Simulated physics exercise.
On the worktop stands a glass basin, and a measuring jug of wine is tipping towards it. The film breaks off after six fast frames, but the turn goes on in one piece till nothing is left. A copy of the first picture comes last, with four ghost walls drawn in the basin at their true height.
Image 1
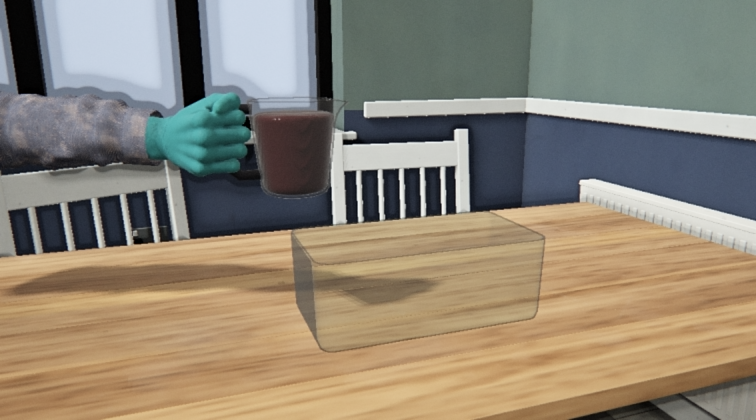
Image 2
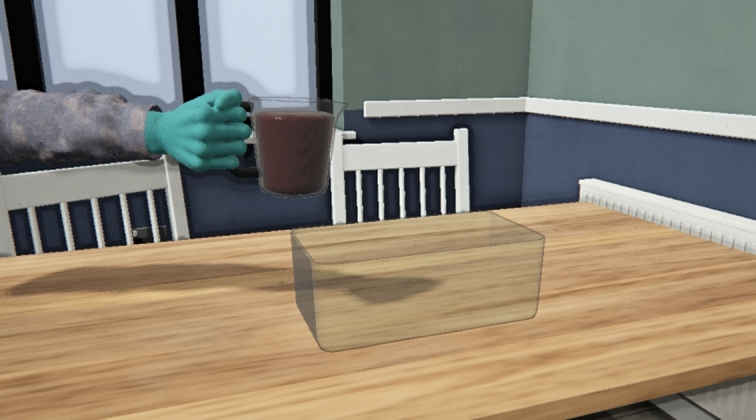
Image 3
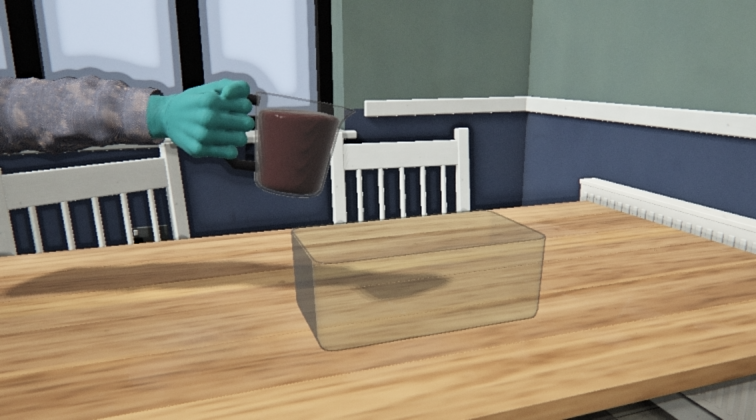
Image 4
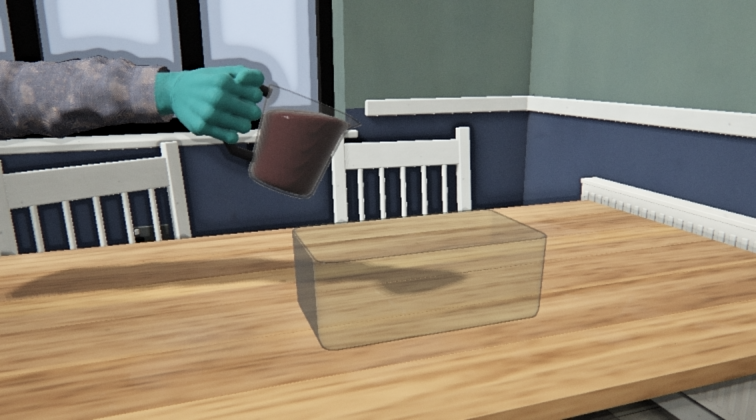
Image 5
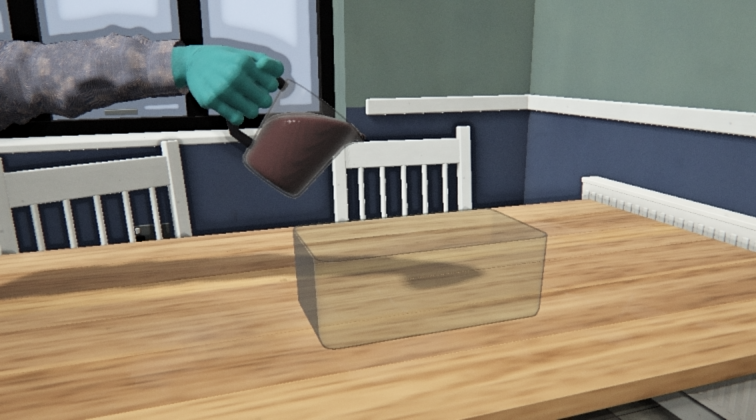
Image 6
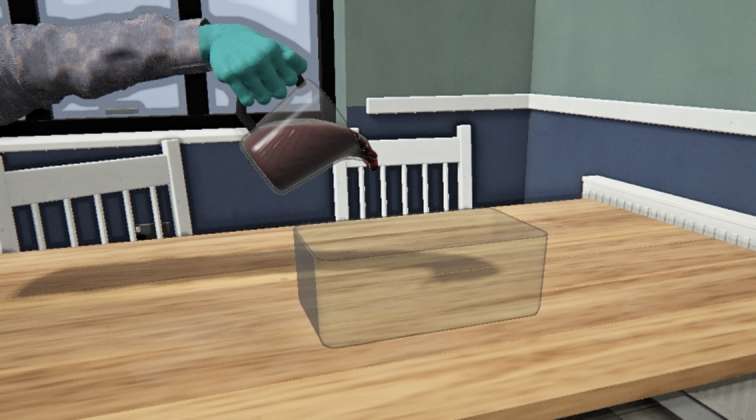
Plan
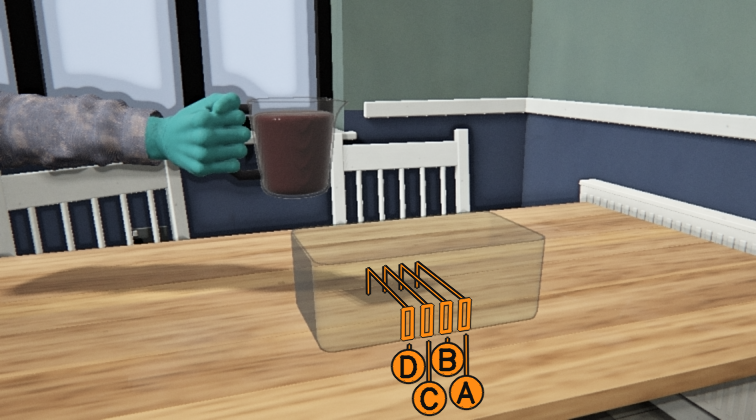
Gloved hand tilting a glass jug of wine rightward above a clear basin on a wooden table, wine starting over the lip.
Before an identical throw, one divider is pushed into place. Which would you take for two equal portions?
I would pick place D.
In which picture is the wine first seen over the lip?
Picture 5.
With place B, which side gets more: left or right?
The left one.
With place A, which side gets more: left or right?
More ends on the left.
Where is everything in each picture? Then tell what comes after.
In the first frame, upright, lip at (346, 101); basin from (317, 351) to (535, 315); nothing has left yet.
In the second frame, tipped about 3°, lip at (348, 104); nothing has left yet.
In the third frame, tipped about 11°, lip at (353, 111); nothing has left yet.
In the fourth frame, tipped about 23°, lip at (359, 124); nothing has left yet.
In the fifth frame, tipped about 39°, lip at (362, 141); wine is over the lip, down to (362, 141).
In the sixth frame, tipped about 56°, lip at (360, 159); wine is over the lip, down to (372, 169).
In orange, A at (466, 335); B at (447, 338); C at (428, 341); D at (409, 345).
For place A, about 88 % ends left of the wall and 8 % right of it; 4 % is lost outside.
For place B, about 86 % ends left of the wall and 9 % right of it; 5 % is lost outside.
For place C, about 78 % ends left of the wall and 18 % right of it; 4 % is lost outside.
For place D, about 55 % ends left of the wall and 42 % right of it; 3 % is lost outside.
